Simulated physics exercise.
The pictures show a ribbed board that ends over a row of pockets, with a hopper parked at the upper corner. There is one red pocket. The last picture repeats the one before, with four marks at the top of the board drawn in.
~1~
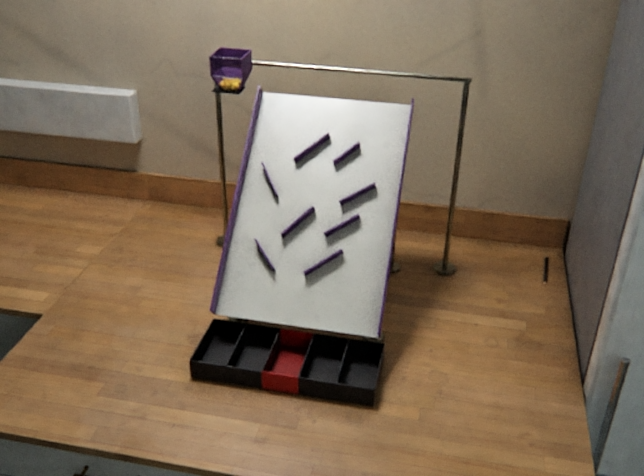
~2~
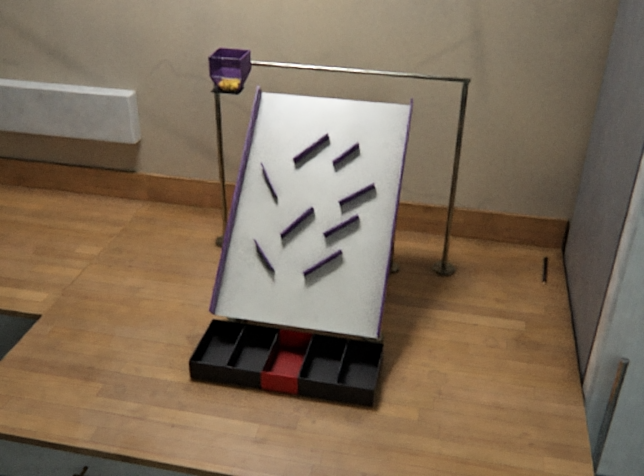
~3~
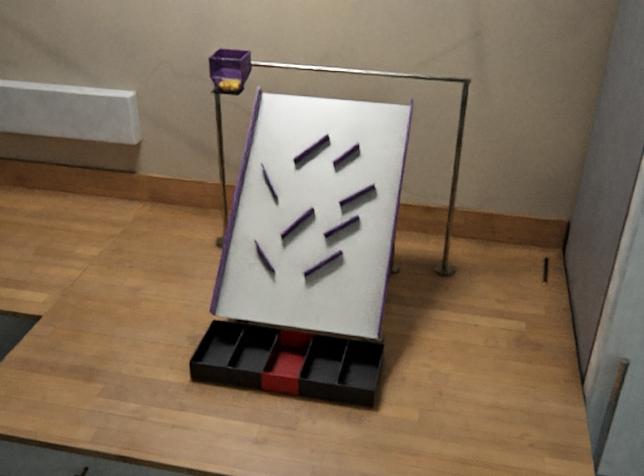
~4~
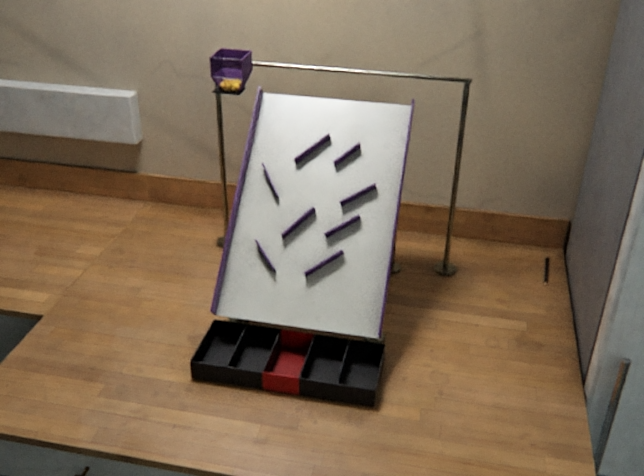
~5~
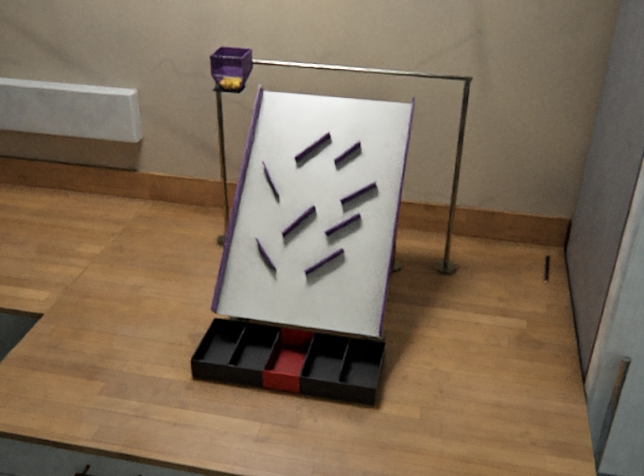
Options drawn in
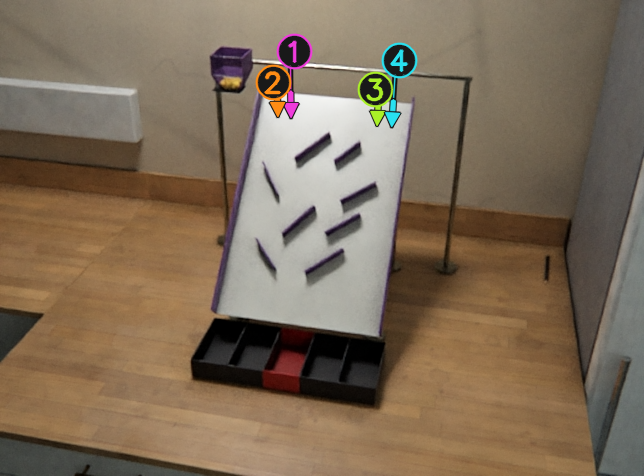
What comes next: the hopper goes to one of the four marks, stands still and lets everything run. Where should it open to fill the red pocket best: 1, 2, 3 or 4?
Mark 1 does it best.
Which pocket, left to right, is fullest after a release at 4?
It is the fifth one.
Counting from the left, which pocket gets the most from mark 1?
The third from the left.
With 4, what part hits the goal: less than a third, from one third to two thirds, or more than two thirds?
Less than a third.
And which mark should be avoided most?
4 it is.
On the marked copy, mark 1 meets the board at (290, 112); mark 2 meets the board at (277, 111); mark 3 meets the board at (377, 120); mark 4 meets the board at (392, 121).
For mark 1, the bulk in the red pocket, a small share in other pockets.
For mark 2, close to half in the red pocket, close to a third in other pockets, a small share outside the box.
For mark 3, close to a quarter in the red pocket, close to two thirds in other pockets, a small share outside the box.
For mark 4, a small share in the red pocket, all but a few in other pockets.
